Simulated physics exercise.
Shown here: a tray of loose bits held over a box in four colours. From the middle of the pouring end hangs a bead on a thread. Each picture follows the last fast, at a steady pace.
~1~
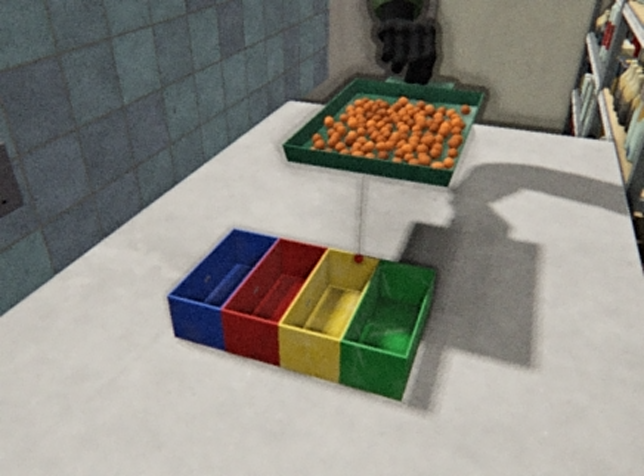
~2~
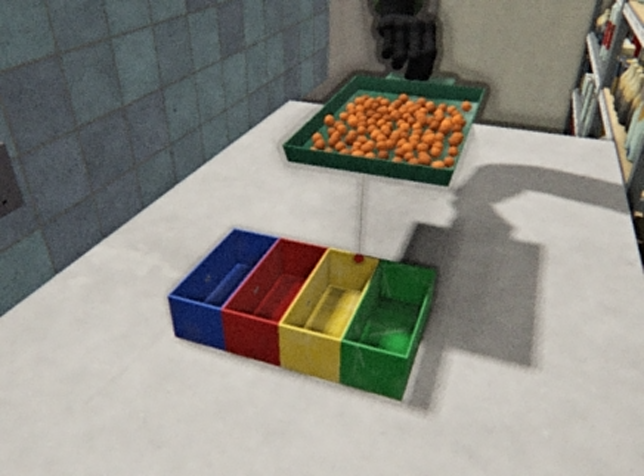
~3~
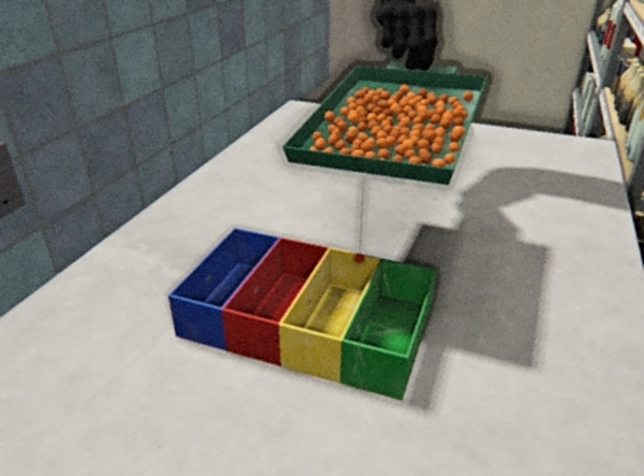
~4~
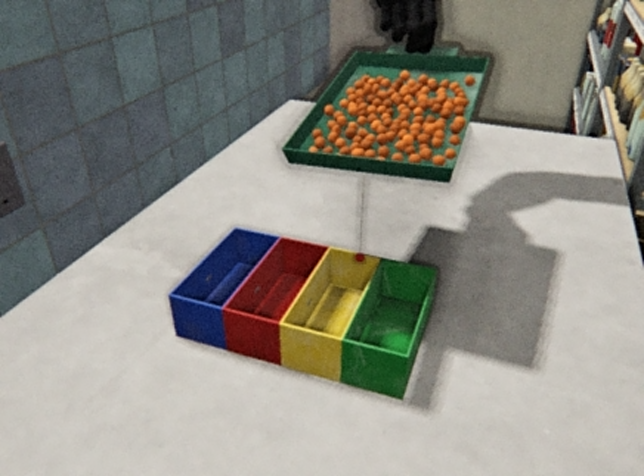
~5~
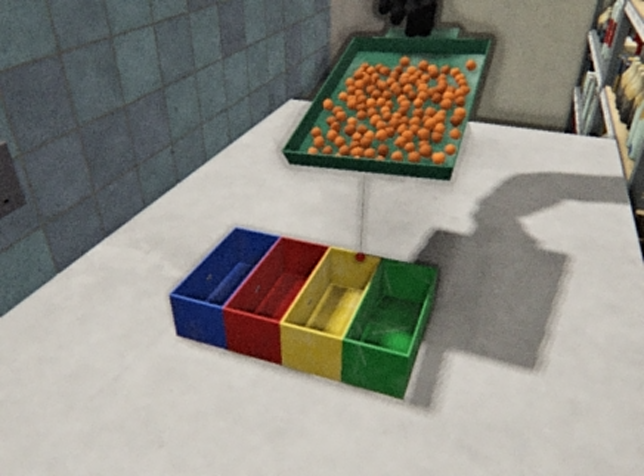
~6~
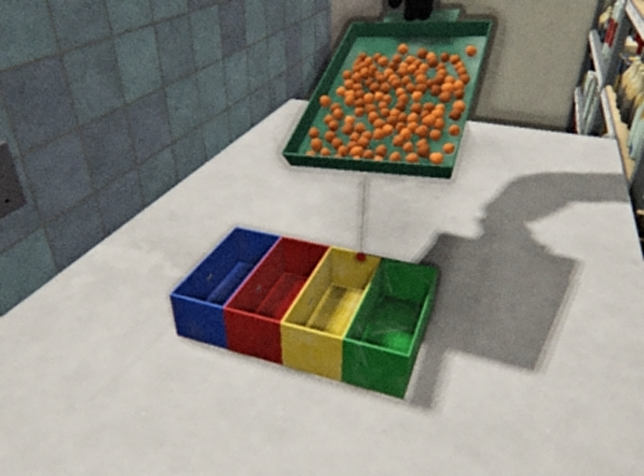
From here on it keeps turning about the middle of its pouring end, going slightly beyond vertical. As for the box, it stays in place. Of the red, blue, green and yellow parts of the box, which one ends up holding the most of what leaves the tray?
The red part holds the most.
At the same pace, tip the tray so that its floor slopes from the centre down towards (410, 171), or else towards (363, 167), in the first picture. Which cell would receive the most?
So the first one goes to the green cell and the second to the yellow one.
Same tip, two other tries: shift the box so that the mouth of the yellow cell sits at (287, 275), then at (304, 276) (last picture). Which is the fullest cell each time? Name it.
First try: The yellow cell; second try: The yellow one.
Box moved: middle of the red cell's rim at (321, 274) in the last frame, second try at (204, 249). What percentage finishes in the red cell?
You'd get 40 in a hundred the first time and 0 in a hundred the second.
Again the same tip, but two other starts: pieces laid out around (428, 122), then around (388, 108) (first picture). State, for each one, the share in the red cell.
About 50 % and 50 %.
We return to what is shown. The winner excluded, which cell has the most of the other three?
Rank 2: That yellow cell.
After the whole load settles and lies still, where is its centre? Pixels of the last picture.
About pixel (284, 321).
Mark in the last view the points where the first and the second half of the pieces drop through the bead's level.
Starting near (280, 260), moving on to near (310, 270).
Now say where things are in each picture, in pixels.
In the first picture, corners of the pouring end at (287, 144) and (450, 169), level; middle of the load at (389, 129), coated peanuts; bead on its thread at (359, 258); blue cell at (197, 319); red cell at (251, 334); yellow cell at (309, 350); green cell at (372, 367).
In the second picture, corners of the pouring end at (287, 144) and (450, 168), level; middle of the load at (389, 127).
In the third picture, corners of the pouring end at (287, 145) and (450, 167), tipped barely, lowest at the left corner; middle of the load at (389, 121).
In the fourth picture, corners of the pouring end at (287, 147) and (450, 165), tipped a little, lowest at the left corner; middle of the load at (390, 113).
In the fifth picture, corners of the pouring end at (287, 149) and (450, 164), tipped clearly, lowest at the left corner; middle of the load at (389, 106).
In the sixth picture, corners of the pouring end at (286, 151) and (450, 164), tipped clearly, lowest at the left corner; middle of the load at (387, 100), a small part on the move; blue cell at (199, 318); red cell at (253, 332); yellow cell at (312, 348); green cell at (374, 365).
Soon, tray tipped steeply; all on the tray.
A while on, tray tipped right over; most on the tray; a small part in the red cell; a stray few in the yellow cell; a stray few in the blue cell; a small part falling or outside the box.
Towards the end, tray tipped past a quarter turn; about two thirds in the red cell; about a quarter in the yellow cell; a small part in the green cell; a stray few in the blue cell; a stray few falling or outside the box.
Finally, tray tipped past a quarter turn; about two thirds in the red cell; about a quarter in the yellow cell; a small part in the green cell; a stray few in the blue cell; a stray few outside the box.
